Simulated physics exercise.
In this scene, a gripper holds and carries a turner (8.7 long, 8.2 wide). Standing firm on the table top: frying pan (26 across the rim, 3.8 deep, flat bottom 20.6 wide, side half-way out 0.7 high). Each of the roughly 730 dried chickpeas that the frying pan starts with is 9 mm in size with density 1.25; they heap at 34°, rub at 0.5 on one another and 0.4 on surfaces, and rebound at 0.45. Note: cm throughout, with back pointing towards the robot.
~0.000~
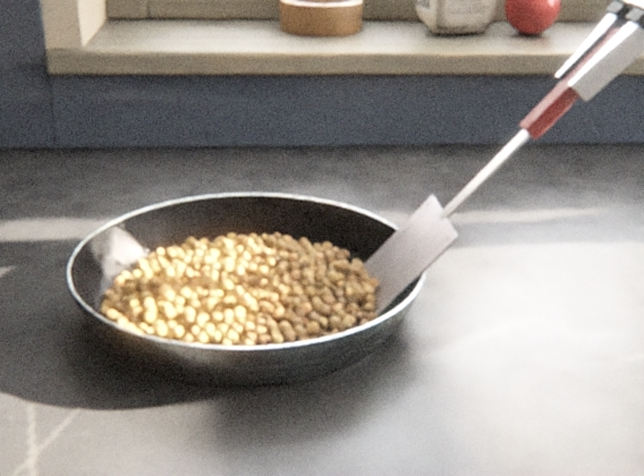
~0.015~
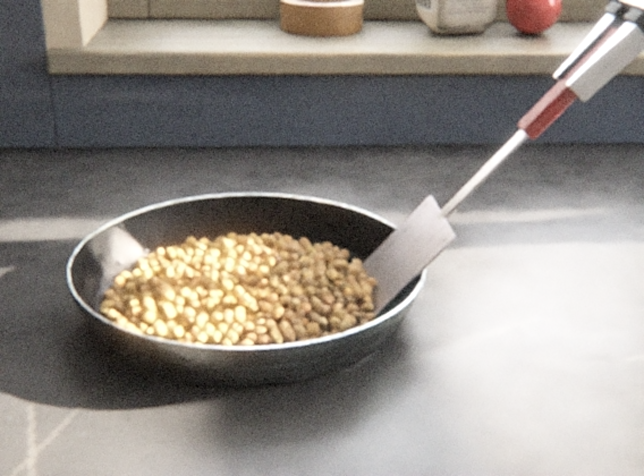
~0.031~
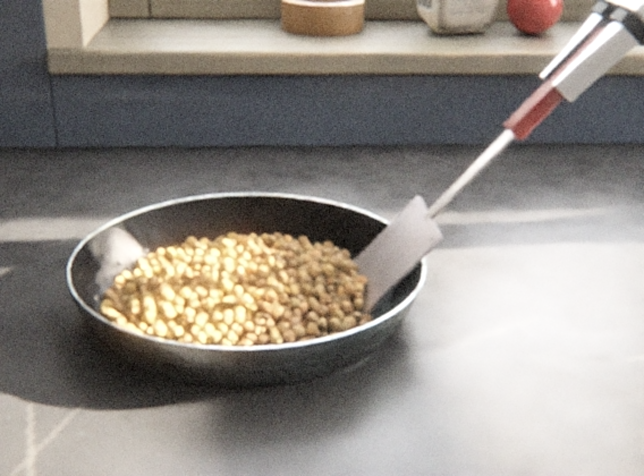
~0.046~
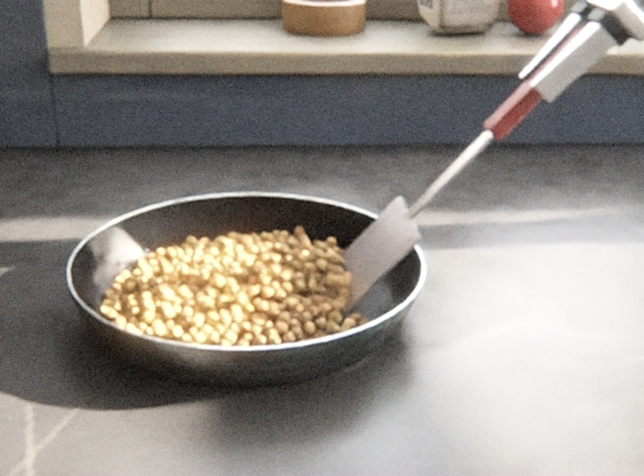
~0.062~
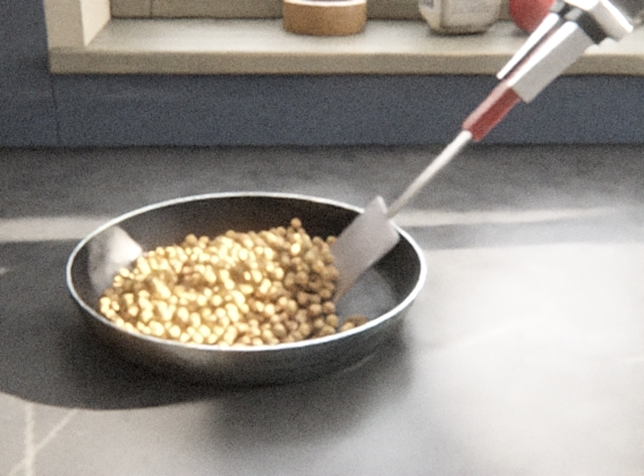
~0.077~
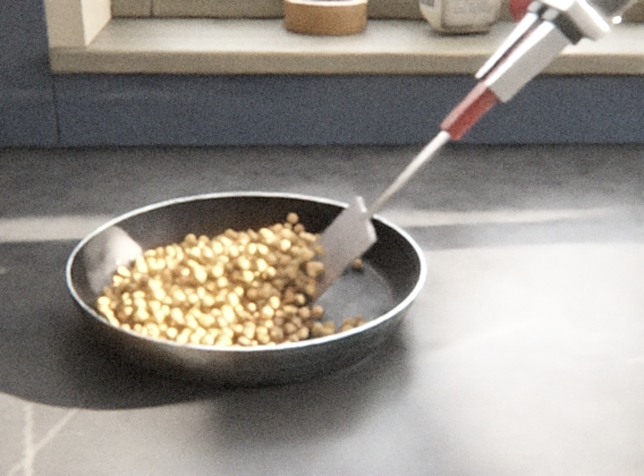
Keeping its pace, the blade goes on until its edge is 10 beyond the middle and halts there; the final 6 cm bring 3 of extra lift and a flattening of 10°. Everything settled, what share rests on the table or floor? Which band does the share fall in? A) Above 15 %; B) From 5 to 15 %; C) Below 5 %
Above 15 %.
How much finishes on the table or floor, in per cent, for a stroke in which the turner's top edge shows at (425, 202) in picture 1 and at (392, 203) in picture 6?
Around 5 per cent finishes on the table or floor.
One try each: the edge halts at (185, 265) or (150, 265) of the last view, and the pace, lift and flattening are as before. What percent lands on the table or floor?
5 % and 15 %.
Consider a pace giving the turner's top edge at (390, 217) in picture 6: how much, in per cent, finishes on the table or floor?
15 %.
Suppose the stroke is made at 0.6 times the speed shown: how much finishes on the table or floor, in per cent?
Around 10 percent would finish on the table or floor.
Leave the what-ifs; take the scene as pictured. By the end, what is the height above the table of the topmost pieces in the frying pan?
Height at rest: Roughly 4.0 cm.
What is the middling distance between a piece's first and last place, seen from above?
I'd estimate close to 4 centimetres.
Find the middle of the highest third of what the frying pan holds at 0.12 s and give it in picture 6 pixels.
(224, 273).
By 0.12 s, sloping 49°, highest piece 6 above the table; 733 in the frying pan.
By 0.16 s, sloping 46°, highest piece 6 above the table; 733 in the frying pan.
By 0.38 s, sloping 39°, highest piece 6 above the table; 589 in the frying pan, 141 on the table or floor, 3 on the blade or in flight.
By 1.43 s, sloping 39°, highest piece 4 above the table; 589 in the frying pan, 144 on the table or floor.
Final count, 589 in the frying pan, 144 on the table or floor. That is 20 % on the table or floor.
